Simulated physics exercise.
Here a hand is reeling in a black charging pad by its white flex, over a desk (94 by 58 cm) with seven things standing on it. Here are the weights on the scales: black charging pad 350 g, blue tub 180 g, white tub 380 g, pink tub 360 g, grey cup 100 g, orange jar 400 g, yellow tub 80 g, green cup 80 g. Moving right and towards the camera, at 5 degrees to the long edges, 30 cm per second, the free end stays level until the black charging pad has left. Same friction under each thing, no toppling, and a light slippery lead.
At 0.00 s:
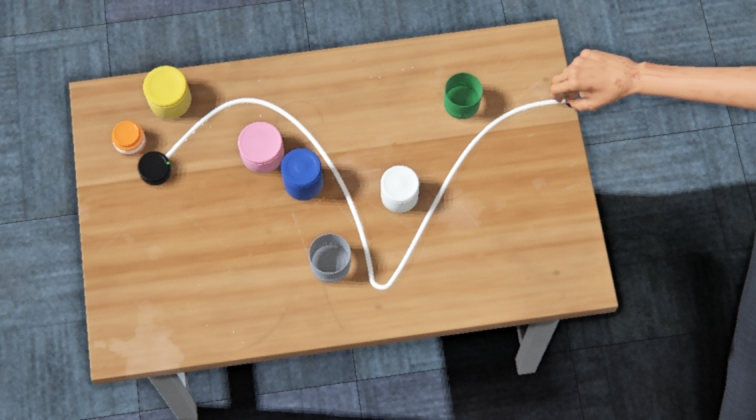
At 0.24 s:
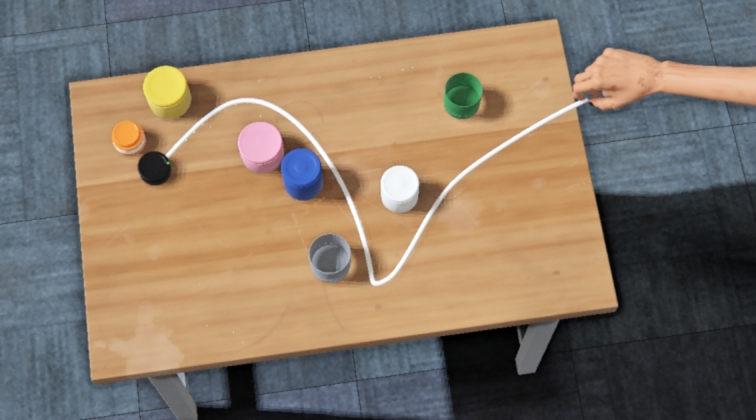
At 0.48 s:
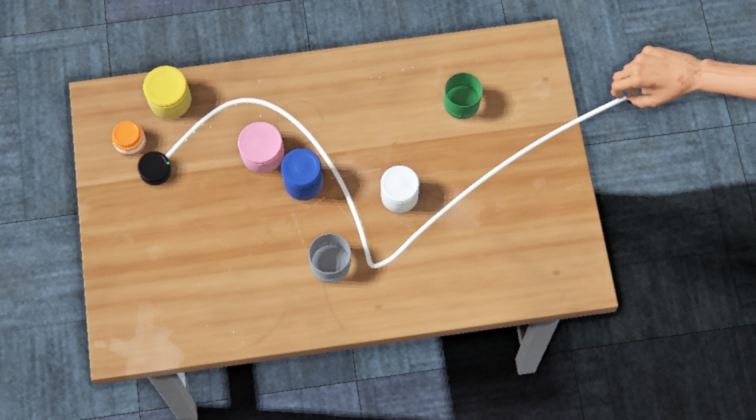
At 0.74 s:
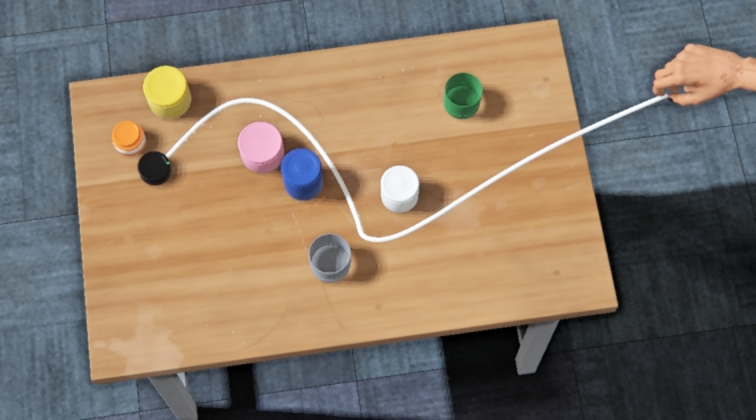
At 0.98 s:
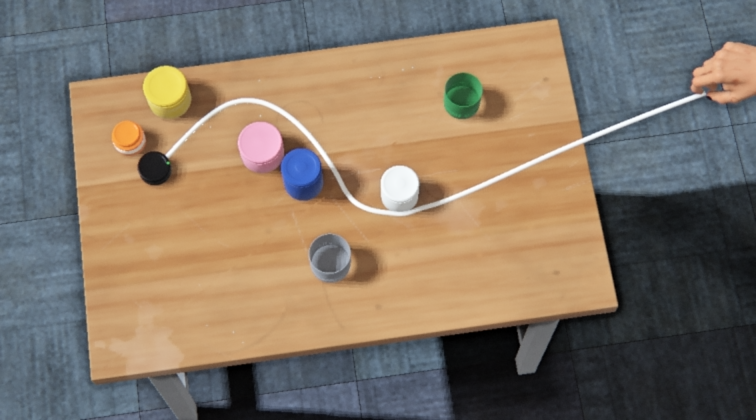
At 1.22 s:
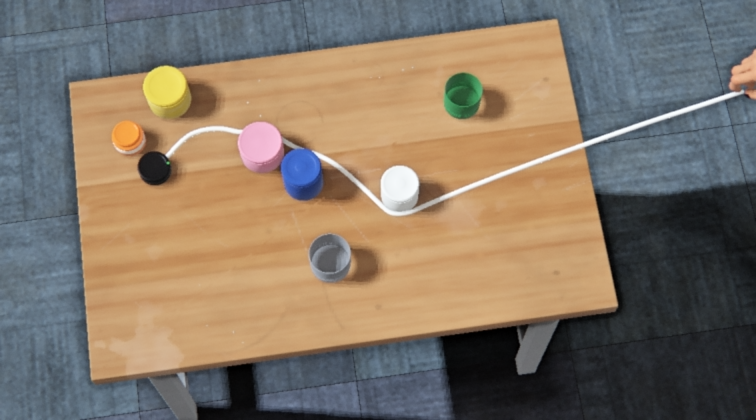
At the start, a white cord runs from a small black disc in a high arch and a deep dip across a wooden table dotted with colourful containers. A hand pulls its end rightward past the edge, drawing the dip up against the white tub, then flattening the arch, while the disc stays put.
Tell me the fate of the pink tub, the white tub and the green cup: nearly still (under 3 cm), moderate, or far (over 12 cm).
In order: The pink tub shifts a middling way; the white tub slides into the middle band; the green cup barely shifts.
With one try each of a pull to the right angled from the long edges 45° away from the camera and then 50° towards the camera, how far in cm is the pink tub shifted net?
First try roughly 2 cm, second try roughly 6 cm.
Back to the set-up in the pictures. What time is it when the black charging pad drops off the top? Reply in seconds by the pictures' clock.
At roughly 4.4 s on the clock.
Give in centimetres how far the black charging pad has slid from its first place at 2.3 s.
Call it close to 22 cm.
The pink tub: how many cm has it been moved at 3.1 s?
About 5 cm.
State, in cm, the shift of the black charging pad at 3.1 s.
Shift at that time: About 44 cm.
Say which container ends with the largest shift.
Answer: The white tub.
After 2.3 s the black charging pad has slid 22 cm; shifted so far, white tub 6 cm, pink tub 5 cm.
After 3.1 s the black charging pad has slid 45 cm; shifted so far, white tub 8 cm, pink tub 5 cm.
After 4.0 s the black charging pad has slid 70 cm; shifted so far, white tub 8 cm, pink tub 5 cm.
After 4.7 s the black charging pad is off the top; shifted so far, white tub 8 cm at (418, 144), pink tub 5 cm at (266, 164), green cup 0 cm at (464, 89).
